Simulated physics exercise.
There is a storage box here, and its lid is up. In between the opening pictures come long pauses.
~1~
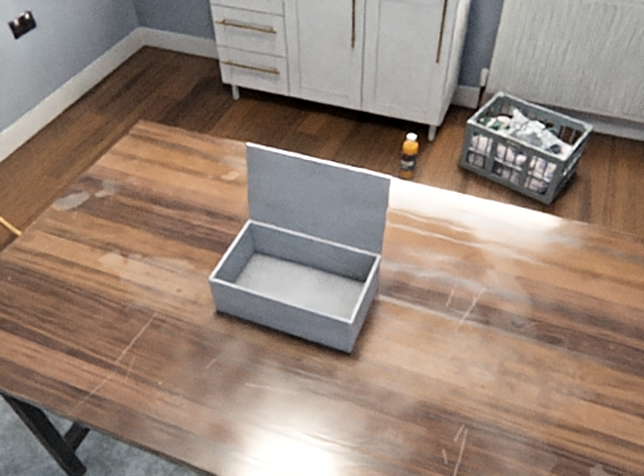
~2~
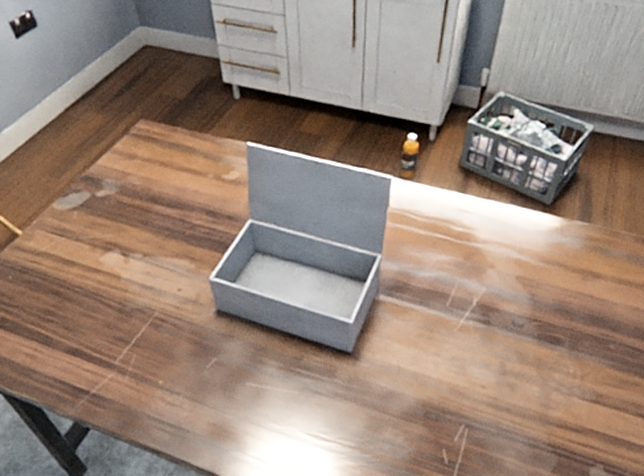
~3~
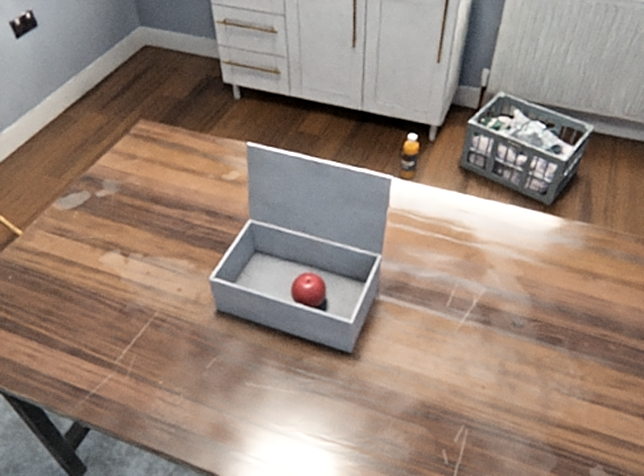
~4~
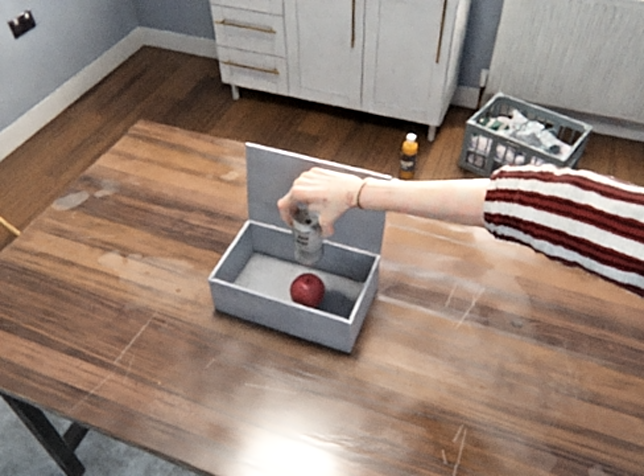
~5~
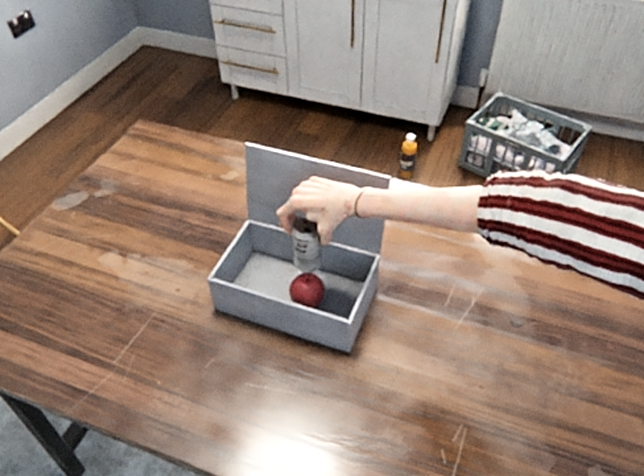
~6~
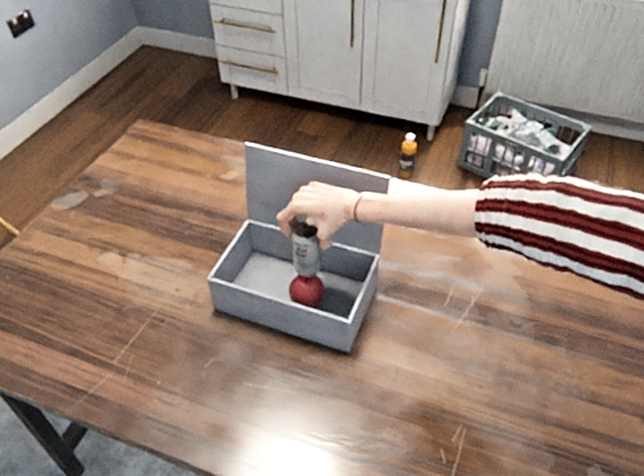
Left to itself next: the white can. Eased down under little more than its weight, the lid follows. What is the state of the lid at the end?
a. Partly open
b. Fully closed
(b) Fully closed.
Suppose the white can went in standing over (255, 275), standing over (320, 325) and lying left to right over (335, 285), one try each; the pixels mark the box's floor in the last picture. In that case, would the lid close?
On the first attempt the lid can't come down, on the second it can't come down, and on the third it drops into place.
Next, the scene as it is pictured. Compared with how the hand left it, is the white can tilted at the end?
Result: The white can leans over.
Then, 0.50 s past the last view, white can rocked 67° from its first pose near (293, 263); red apple displaced a little.
Then, 1.20 s past the last view, lid starting down; white can on its side near (264, 287); red apple displaced a little.
Then, 1.70 s past the last view, lid 51° above the rim; white can on its side near (259, 290); red apple displaced about its own width.
Then, 2.10 s past the last view, lid 15° above the rim; white can on its side near (259, 290); red apple displaced about its own width.
Finally, lid shut; down or leaning hard in the box, white can; moved from the start, red apple. Final places as the last picture's camera would see them, white can near (259, 290).
